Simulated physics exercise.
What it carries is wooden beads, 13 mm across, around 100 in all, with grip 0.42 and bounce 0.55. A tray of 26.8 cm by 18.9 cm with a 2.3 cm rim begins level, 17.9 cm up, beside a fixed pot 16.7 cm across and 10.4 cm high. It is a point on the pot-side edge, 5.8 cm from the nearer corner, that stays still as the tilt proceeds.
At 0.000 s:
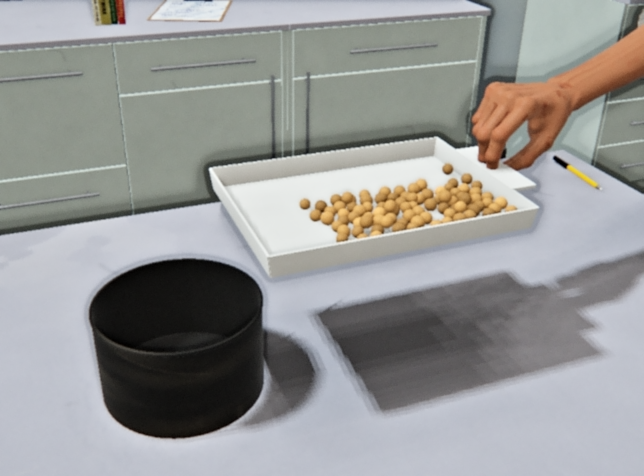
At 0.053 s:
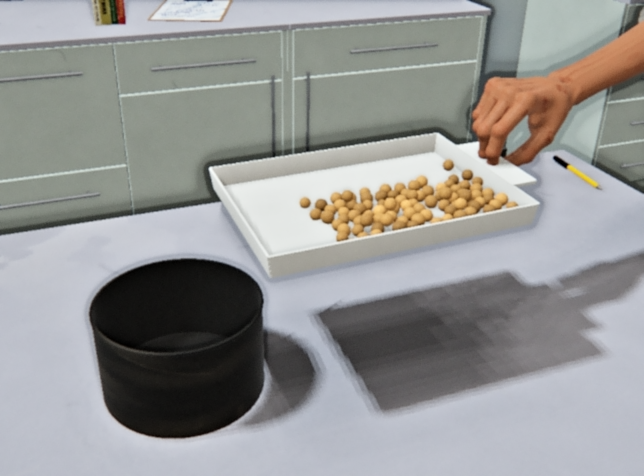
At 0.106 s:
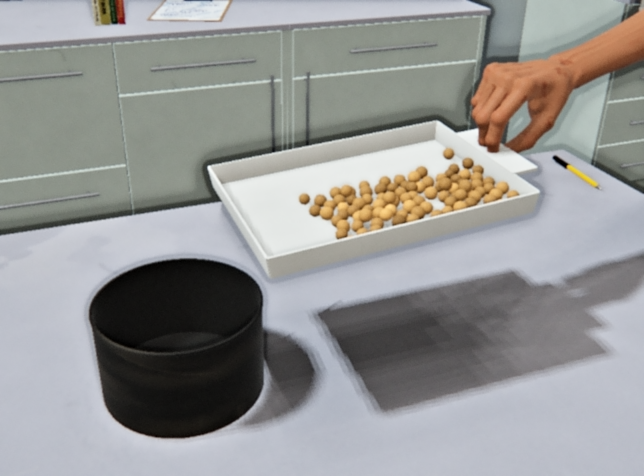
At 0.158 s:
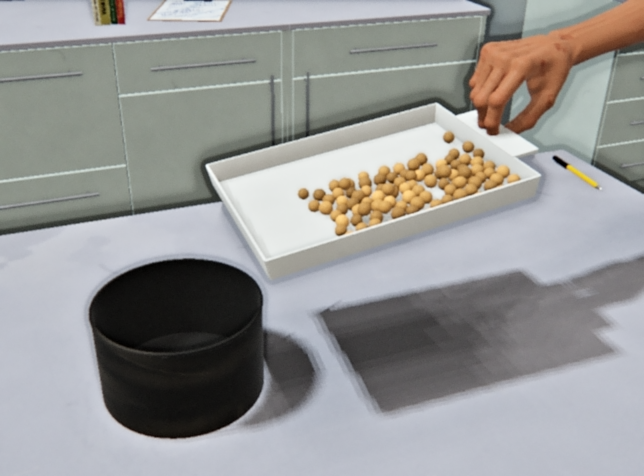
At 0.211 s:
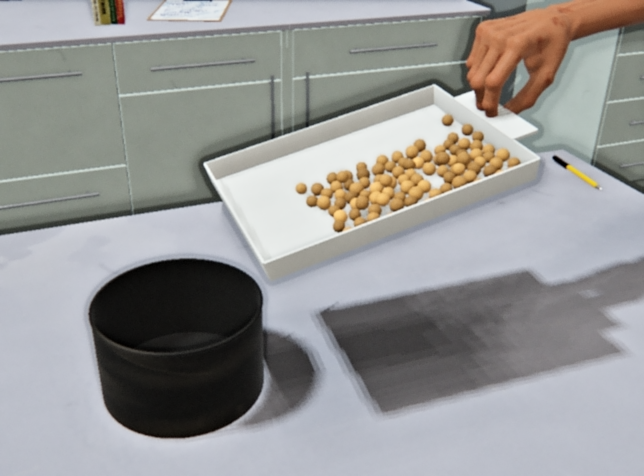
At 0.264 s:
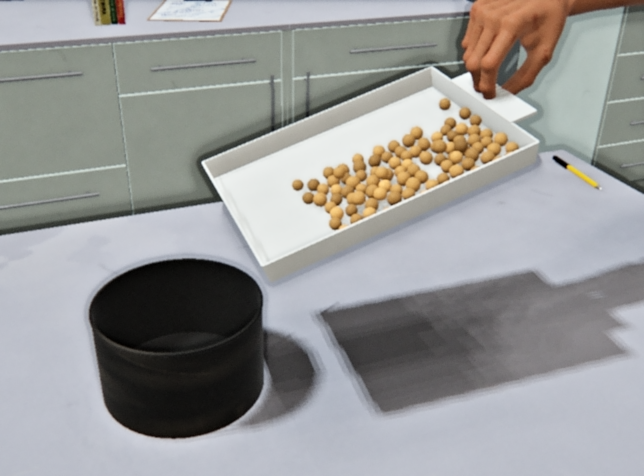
In a kitchen with grey-green cabinets behind, a pale worktop is seen from slightly above by a still camera. A black round pot stands at the left, a shallow white tray of tan wooden beads sits right of centre, and a yellow pencil lies at the right. A hand at the tray's far right raises that side steadily, tilting it towards the near left, while the beads shift slightly.
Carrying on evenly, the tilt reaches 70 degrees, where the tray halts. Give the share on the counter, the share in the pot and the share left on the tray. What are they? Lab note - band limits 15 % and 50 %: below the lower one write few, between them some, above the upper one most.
Counter = few; pot = few; left on the tray = most.
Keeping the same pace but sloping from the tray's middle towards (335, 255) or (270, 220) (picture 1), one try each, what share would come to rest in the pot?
The share comes to about 0 in a hundred, then about 15 in a hundred.
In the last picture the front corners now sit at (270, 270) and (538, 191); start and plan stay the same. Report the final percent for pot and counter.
That works out as pot 0 and counter 5.
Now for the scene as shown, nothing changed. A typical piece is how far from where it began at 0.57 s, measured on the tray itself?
About 8 cm.
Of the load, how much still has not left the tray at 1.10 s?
Close to 95 in a hundred parts of the load.
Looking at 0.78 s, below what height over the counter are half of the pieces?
Roughly 22 centimetres, give or take.
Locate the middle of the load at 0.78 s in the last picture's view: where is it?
Approximately (276, 206) in the final picture.
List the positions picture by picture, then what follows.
The first picture shows tray tilt 0 degrees, front corners at (270, 254) and (534, 206); middle of the pieces at (406, 208); pot at (178, 301).
The second picture shows tray tilt 1 degrees, front corners at (270, 255) and (535, 202); middle of the pieces at (406, 206).
The third picture shows tray tilt 4 degrees, front corners at (269, 256) and (535, 191), lowest corner left front; middle of the pieces at (406, 199).
The fourth picture shows tray tilt 8 degrees, front corners at (267, 258) and (536, 175), lowest corner left front; middle of the pieces at (405, 189).
The fifth picture shows tray tilt 13 degrees, front corners at (266, 260) and (535, 158), lowest corner left front; middle of the pieces at (404, 181).
The sixth picture shows tray tilt 17 degrees, front corners at (265, 262) and (534, 141), lowest corner left front; middle of the pieces at (400, 172); pot at (177, 301). The tray's pace is about 85 degrees a second.
Then, at 0.57 s, tilt 43 degrees; the tray holds 100 %, the pot 0 %.
After 0.78 s, tilt 61 degrees; the tray holds 100 %, the pot 0 %.
After 1.10 s, tilt 70 degrees; the tray holds 95 %, the pot 0 %.
At rest (1.8 s), counter 5 %, pot 0 %, tray 95 %.
